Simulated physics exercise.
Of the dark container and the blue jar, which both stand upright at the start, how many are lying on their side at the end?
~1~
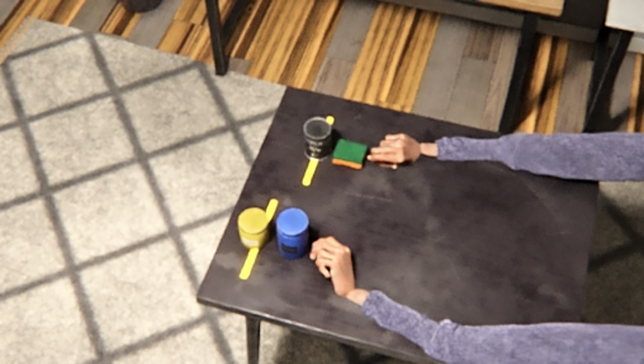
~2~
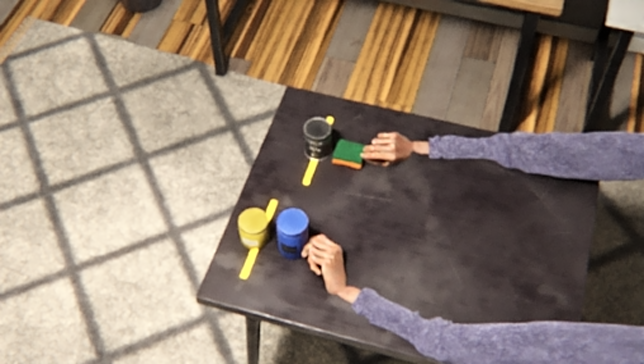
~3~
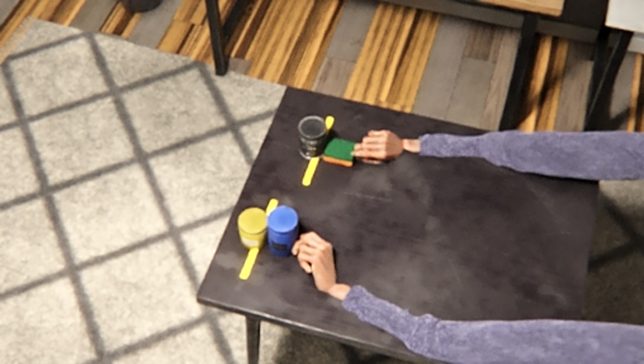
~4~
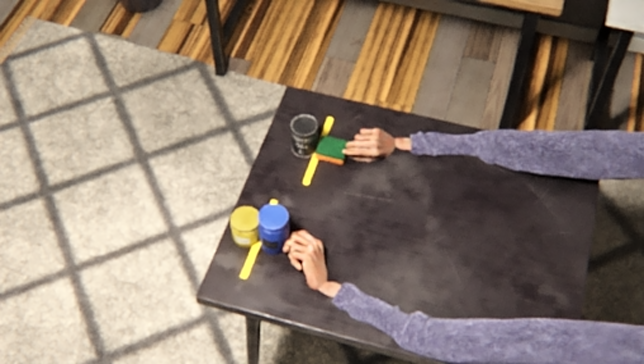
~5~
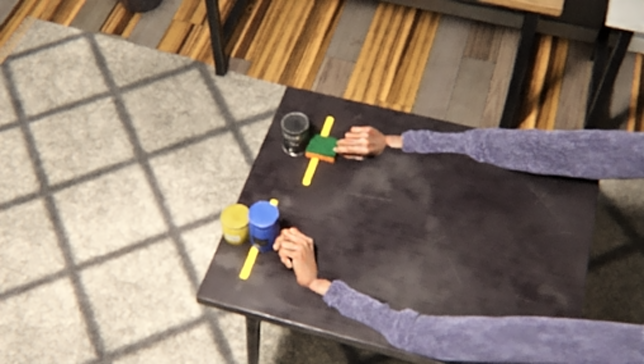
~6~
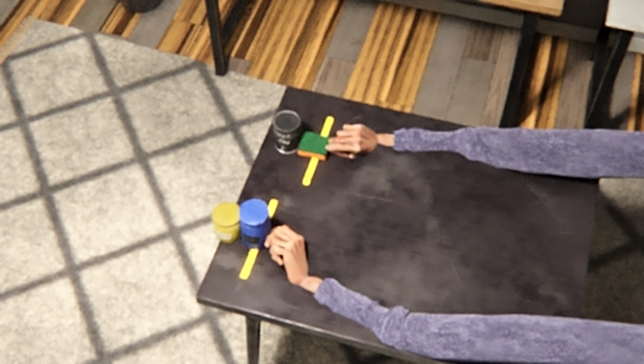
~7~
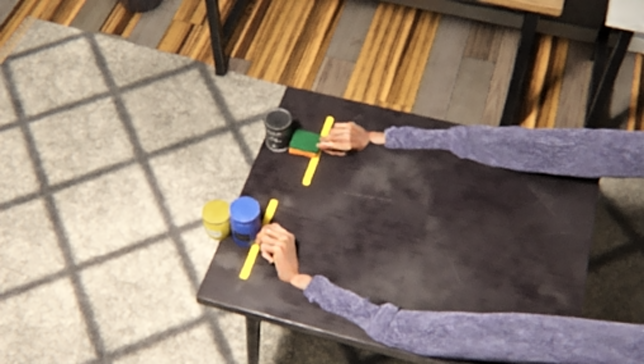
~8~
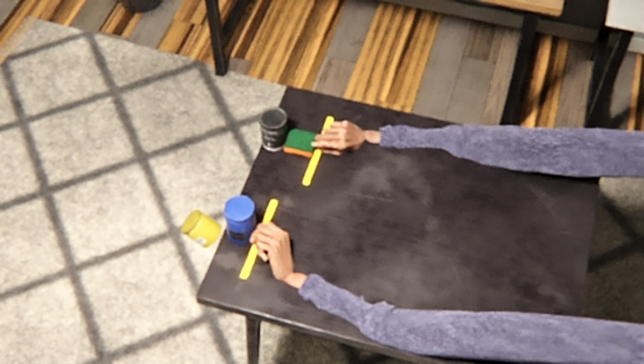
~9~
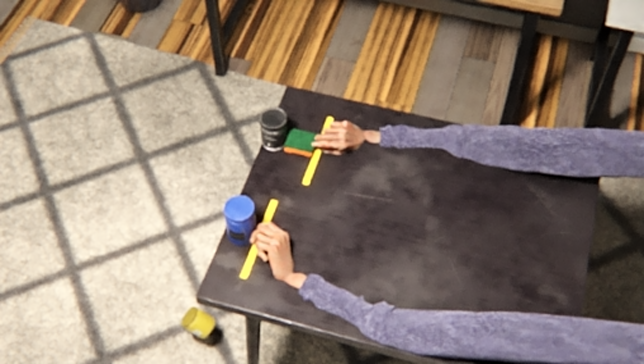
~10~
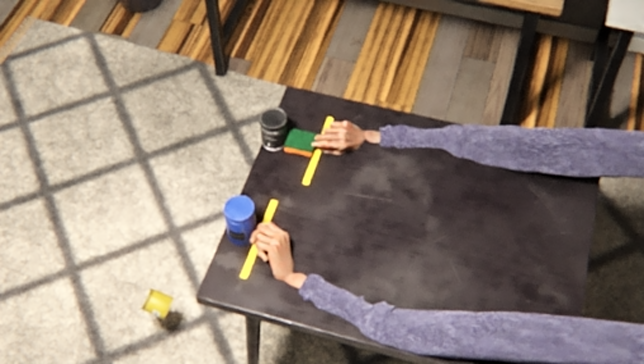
Neither of the two is lying on its side at the end. The dark container and the blue jar both still stand upright near the left edge of the table.
